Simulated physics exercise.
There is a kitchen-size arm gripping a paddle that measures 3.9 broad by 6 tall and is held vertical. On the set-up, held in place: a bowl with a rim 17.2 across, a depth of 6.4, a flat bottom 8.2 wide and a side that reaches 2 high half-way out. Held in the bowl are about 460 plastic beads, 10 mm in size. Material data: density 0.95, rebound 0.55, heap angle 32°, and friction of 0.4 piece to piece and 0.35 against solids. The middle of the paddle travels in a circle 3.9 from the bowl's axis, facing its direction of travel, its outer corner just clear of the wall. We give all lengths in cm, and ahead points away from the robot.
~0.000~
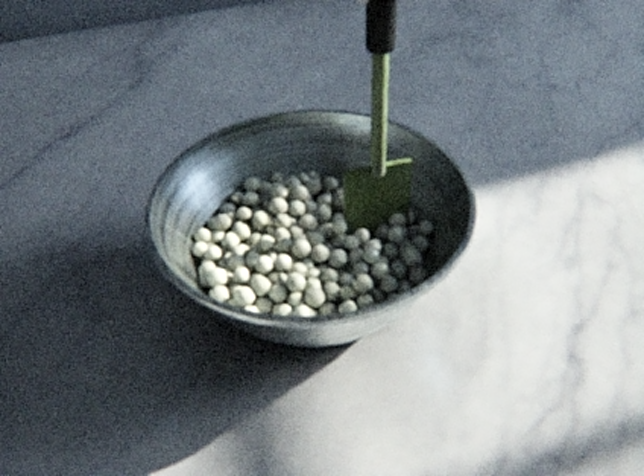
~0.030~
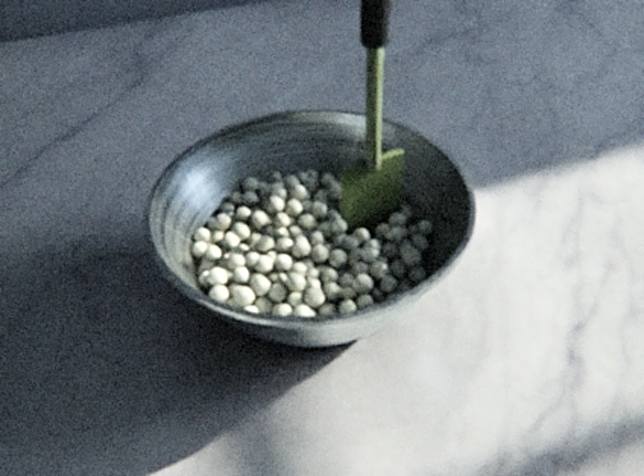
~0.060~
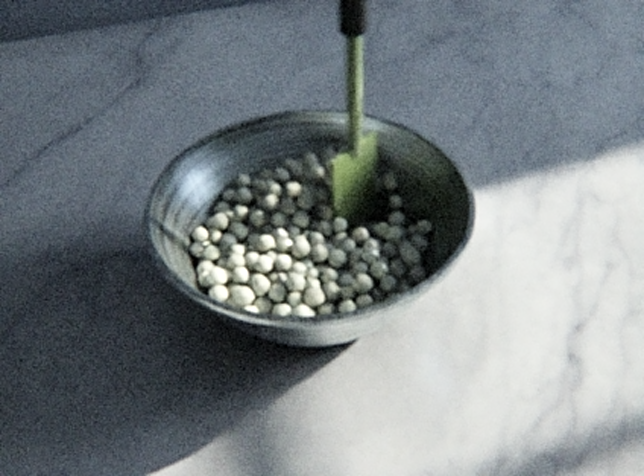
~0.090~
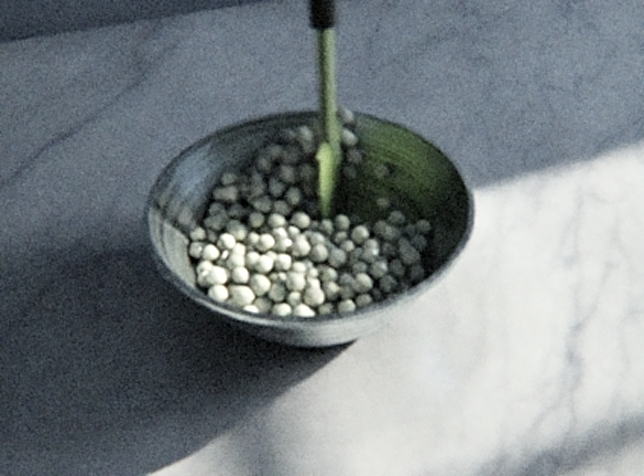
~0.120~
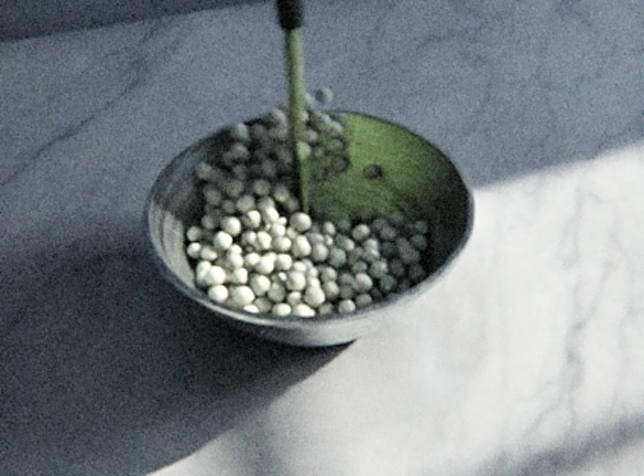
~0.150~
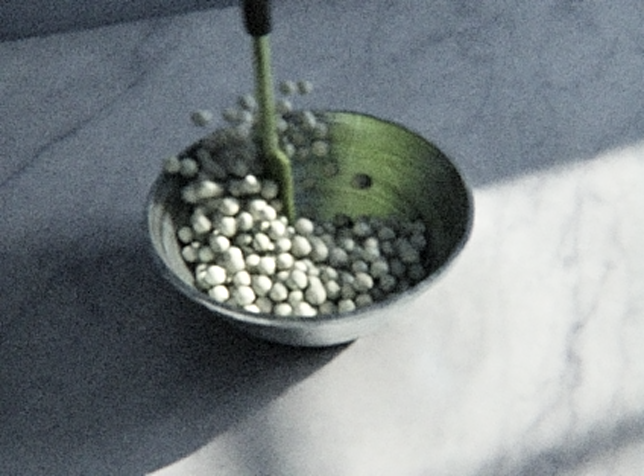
A wide bowl of small pale beads sat on a marble surface while a green paddle with a dark handle swept leftward through them, heaping them toward the back left and tossing a few above the rim.
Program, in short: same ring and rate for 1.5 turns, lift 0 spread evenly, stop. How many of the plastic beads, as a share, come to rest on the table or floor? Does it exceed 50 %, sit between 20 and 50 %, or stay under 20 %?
It sits between 20 and 50 %.
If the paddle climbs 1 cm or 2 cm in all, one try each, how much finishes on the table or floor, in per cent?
Around 25 percent, then 15 percent.
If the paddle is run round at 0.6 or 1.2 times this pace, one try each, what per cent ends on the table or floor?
Some 10 and 40 per cent.
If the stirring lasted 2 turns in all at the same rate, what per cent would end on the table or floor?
Roughly 35 per cent would end up there.
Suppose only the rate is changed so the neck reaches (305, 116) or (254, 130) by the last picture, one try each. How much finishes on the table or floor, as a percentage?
Well, about 10 percent the first time and about 35 percent the second.
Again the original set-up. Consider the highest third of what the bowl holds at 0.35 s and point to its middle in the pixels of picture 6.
About (375, 267) in the last picture.
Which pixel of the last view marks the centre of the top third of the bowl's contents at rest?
Centre, approx.: (272, 296).
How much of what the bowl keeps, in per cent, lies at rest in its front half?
I'd put it near 60 per cent.
After 0.35 s, 274° round, highest piece 9 above the table; 403 in the bowl, 24 on the table or floor, 29 in flight or on the tool.
After 0.55 s, 80° round, highest piece 10 above the table; 357 in the bowl, 80 on the table or floor, 19 in flight or on the tool.
After 0.85 s, 180° round, highest piece 6 above the table; 327 in the bowl, 128 on the table or floor, 1 in flight or on the tool.
After 1.55 s, 180° round, highest piece 6 above the table; 327 in the bowl, 129 on the table or floor.
In the end, 327 in the bowl, 129 on the table or floor. That is 28 % on the table or floor.
